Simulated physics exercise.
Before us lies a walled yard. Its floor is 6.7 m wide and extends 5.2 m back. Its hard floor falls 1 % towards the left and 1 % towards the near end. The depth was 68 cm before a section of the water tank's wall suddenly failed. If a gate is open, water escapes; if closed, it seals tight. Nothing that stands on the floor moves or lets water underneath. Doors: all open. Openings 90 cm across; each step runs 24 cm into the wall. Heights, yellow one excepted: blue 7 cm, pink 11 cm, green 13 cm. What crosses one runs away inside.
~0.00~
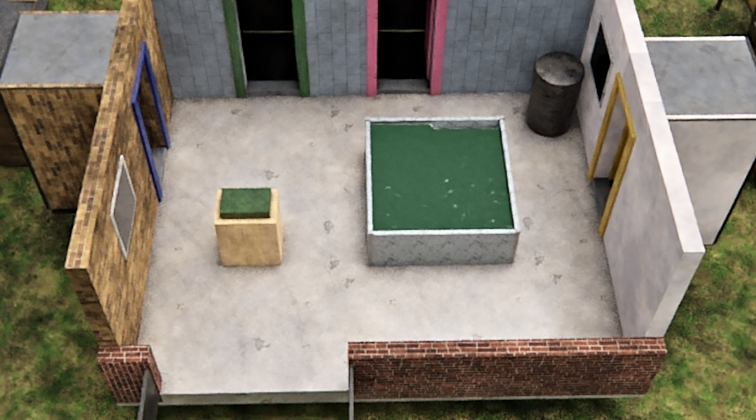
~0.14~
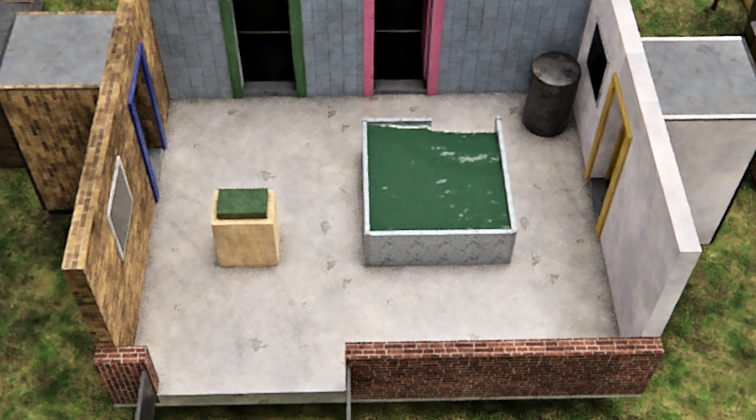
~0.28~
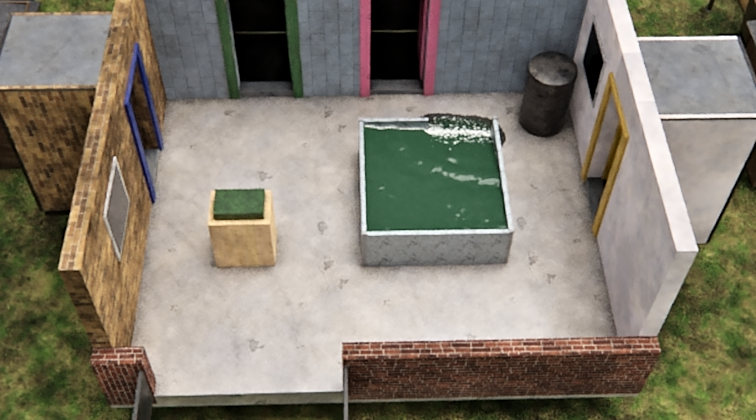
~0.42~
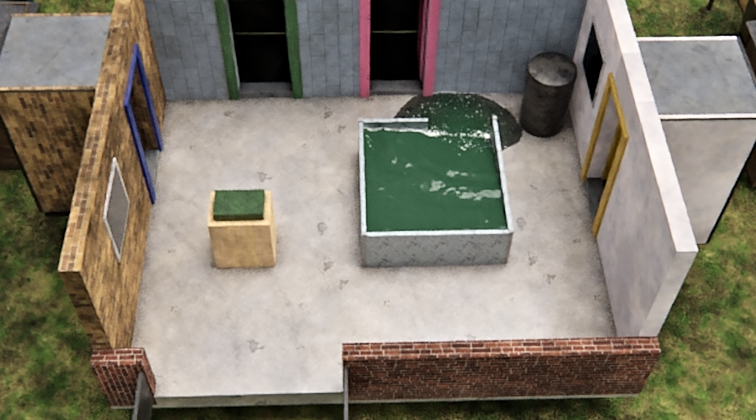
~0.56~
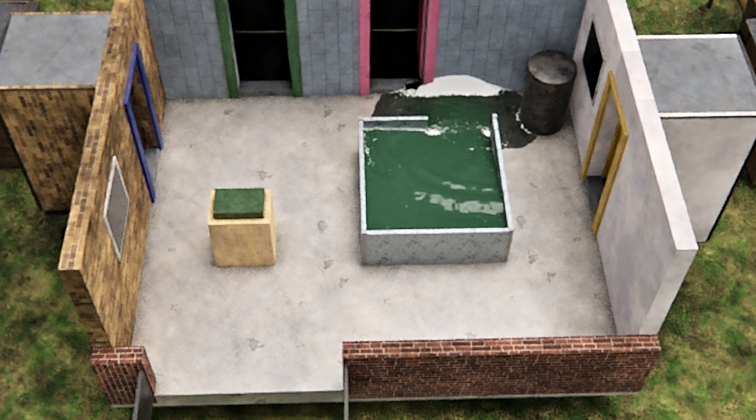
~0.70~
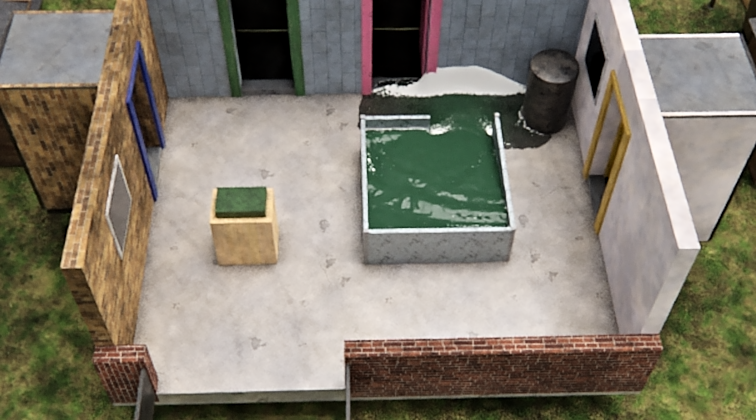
The footage shows a walled yard with a tank of green water; part of the tank's far wall gives way, and water pours through the gap, spreading across the floor behind it and around the base of a dark barrel.
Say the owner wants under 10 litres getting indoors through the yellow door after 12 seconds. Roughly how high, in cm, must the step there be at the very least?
At the very least some 8 cm.
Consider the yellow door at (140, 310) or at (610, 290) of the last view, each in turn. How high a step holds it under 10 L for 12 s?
About 12.0 and 6.5 cm.
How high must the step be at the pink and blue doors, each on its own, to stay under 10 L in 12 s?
Close to 28 cm (pink) and close to 13.5 cm (blue).
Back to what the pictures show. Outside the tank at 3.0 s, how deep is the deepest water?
About 40 cm.
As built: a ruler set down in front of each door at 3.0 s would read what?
Blue door 13 cm, yellow door 3 cm, pink door 19 cm, green door 5 cm.
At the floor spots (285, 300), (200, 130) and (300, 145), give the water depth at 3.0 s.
That's 0, 4 and 4 cm, in the order given.
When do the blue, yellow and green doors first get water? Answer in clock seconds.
Blue = 2.8 s, yellow = 2.0 s, green = 1.4 s.
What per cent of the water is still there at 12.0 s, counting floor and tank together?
Around 72 per cent of the water.
After 1.4 s water covers 10 % of the floor, deepest (56 cm) near (568, 95); it has not reached the yellow door.
After 3.0 s water covers 50 % of the floor, deepest (40 cm) near (557, 95); 3 cm at the yellow door, 0 litres in over its 11 cm step.
After 12.0 s water covers 95 % of the floor, deepest (14 cm) near (130, 378); 3 cm at the yellow door, 2 litres in over its 11 cm step.
At the yellow door as built, the water arrived by 2.0 s and peaked near 13 cm at 4.0 s.
With a step of 6.5 cm, 16 litres would have come in within the 12 s; with 9 cm, 6 litres. So under 10 litres takes about 8 cm.
